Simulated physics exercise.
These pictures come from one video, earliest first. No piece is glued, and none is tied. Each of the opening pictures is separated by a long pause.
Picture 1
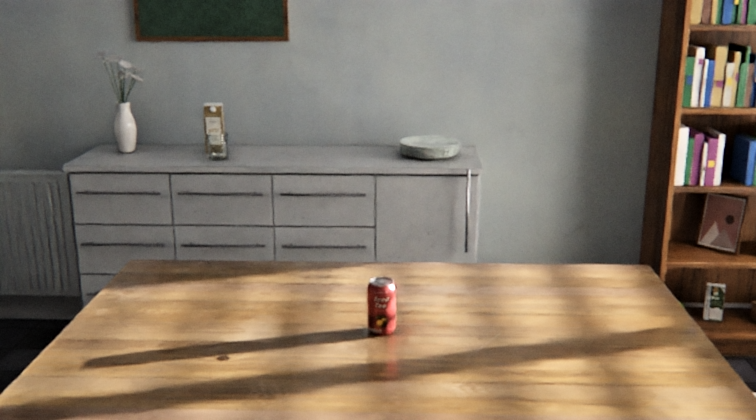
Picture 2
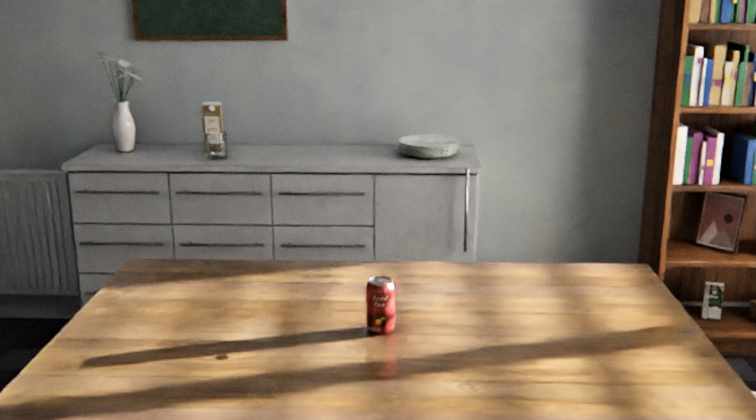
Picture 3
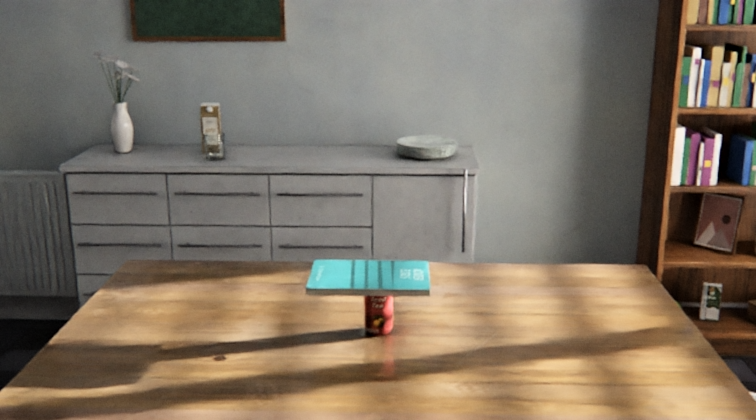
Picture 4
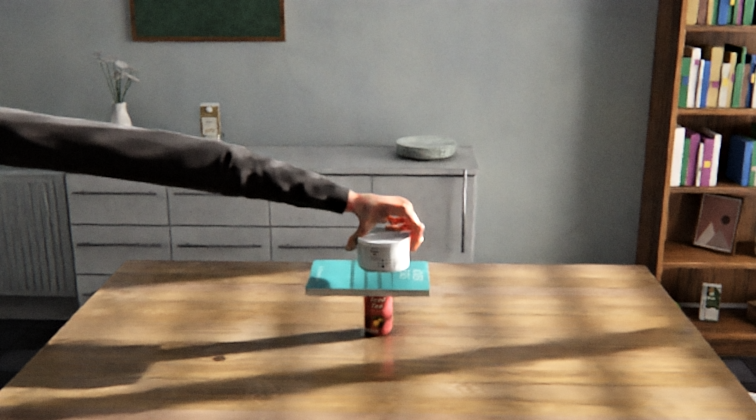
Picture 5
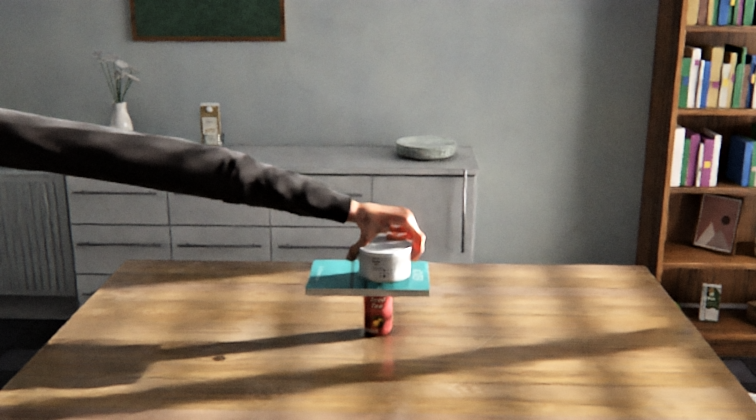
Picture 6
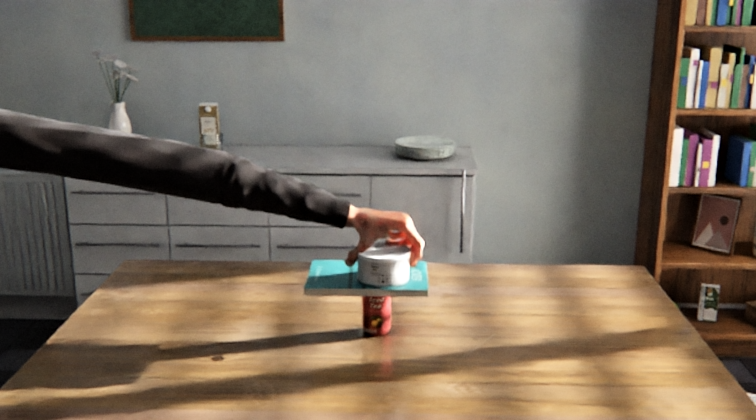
An arm in a dark sleeve reaches in from the left over a wooden table, seen from the front and slightly above in a grey-walled room with a pale sideboard and a bookshelf at right. A red can stands alone mid-table, then a turquoise book lies flat across its top. The hand lowers a white tub onto the book and keeps hold of it, the view barely shifting.
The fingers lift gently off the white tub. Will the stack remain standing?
The result: No fall.
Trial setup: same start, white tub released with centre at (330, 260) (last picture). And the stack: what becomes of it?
After that, it tumbles down.
Then, 0.50 s after the last picture, nothing has stirred.
Then, 1.30 s after the last picture, white tub resting near (383, 265).
At rest, all 3 in place. Seen from the same camera at the end, white tub near (384, 265). The stack keeps its balance.
